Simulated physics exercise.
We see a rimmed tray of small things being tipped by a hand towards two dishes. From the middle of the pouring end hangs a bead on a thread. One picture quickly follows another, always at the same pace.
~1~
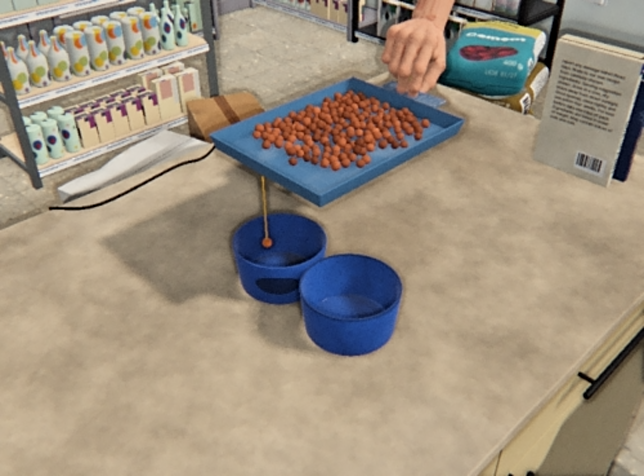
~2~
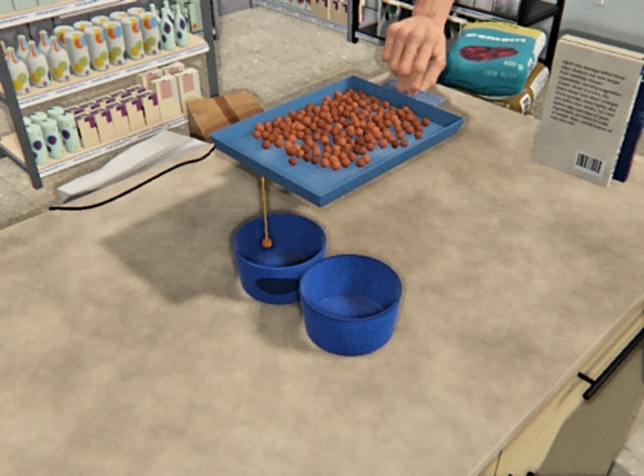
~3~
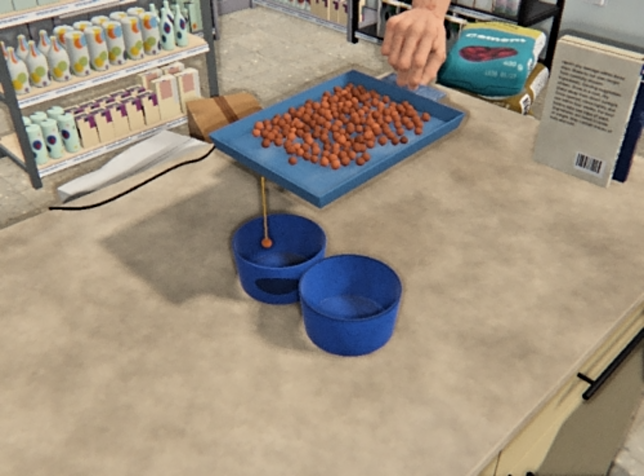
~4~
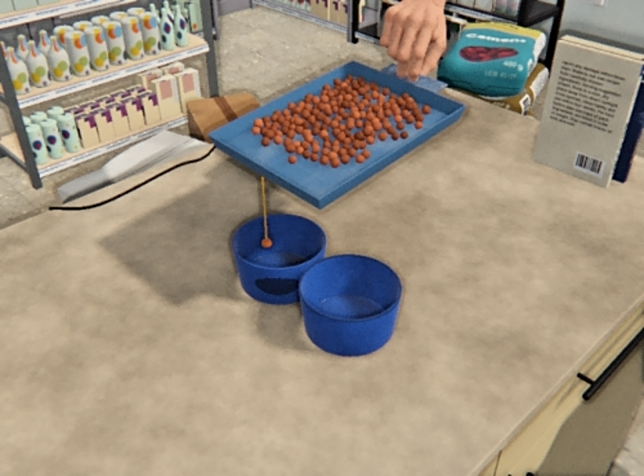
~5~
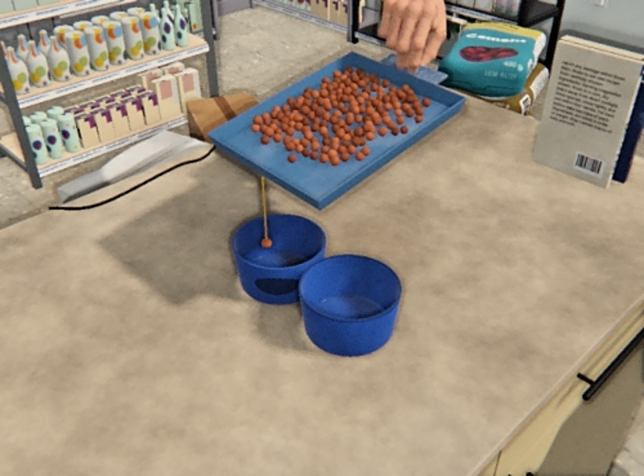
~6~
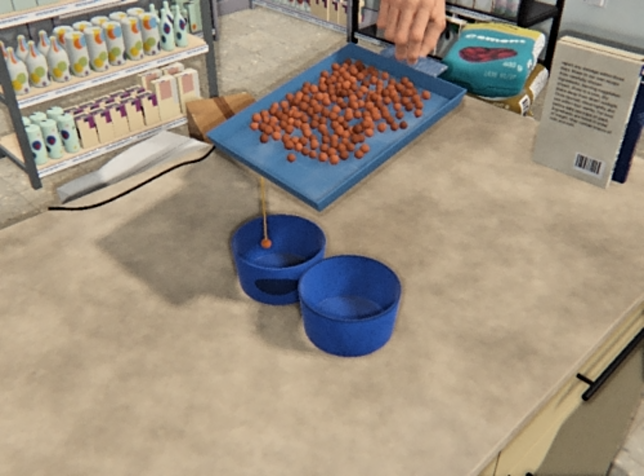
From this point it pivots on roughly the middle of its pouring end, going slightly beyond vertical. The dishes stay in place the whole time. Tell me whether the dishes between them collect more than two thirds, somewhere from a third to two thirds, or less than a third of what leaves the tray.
Between them they collect less than a third.
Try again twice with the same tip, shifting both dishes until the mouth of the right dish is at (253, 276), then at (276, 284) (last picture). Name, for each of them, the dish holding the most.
The first time it's the one placed on the right, and the second time it's the one placed on the right.
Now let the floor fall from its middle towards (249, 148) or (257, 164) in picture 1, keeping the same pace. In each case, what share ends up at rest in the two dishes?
20 % and 0 %.
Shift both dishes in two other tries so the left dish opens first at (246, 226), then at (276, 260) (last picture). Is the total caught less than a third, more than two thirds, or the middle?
Try 1 - under a third; try 2 - between a third and two thirds.
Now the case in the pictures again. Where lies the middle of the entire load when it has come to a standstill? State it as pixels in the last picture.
I'd place the middle at about (248, 339).
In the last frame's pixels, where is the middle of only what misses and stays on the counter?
About (236, 339) in the last picture.
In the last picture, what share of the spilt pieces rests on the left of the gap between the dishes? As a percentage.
I make it about 100 percent or so.
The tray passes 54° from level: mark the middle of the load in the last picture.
The middle of the load sits near (292, 134).
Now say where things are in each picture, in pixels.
In the first picture, corners of the pouring end at (216, 134) and (320, 191), level; middle of the load at (338, 128), clay pellets; left dish at (245, 276); right dish at (314, 326); bead on its thread at (267, 243).
In the second picture, corners of the pouring end at (216, 134) and (320, 192), level; middle of the load at (338, 128).
In the third picture, corners of the pouring end at (215, 134) and (320, 193), tipped barely, lowest at the right corner; middle of the load at (338, 124).
In the fourth picture, corners of the pouring end at (214, 134) and (319, 194), tipped a little, lowest at the right corner; middle of the load at (338, 120).
In the fifth picture, corners of the pouring end at (214, 133) and (319, 196), tipped a little, lowest at the right corner; middle of the load at (337, 115).
In the sixth picture, corners of the pouring end at (212, 133) and (318, 198), tipped a little, lowest at the right corner; middle of the load at (336, 110); left dish at (244, 277); right dish at (313, 327).
Soon after the last picture, tray tipped steeply; all on the tray.
A little later, tray tipped right over; nearly all on the tray; a stray few in the right dish; a stray few outside both; a stray few in the air.
Later still, tray tipped past a quarter turn; a small part in the right dish; a stray few in the left dish; most outside both.
At rest, tray tipped past a quarter turn; a small part in the right dish; a stray few in the left dish; most outside both.
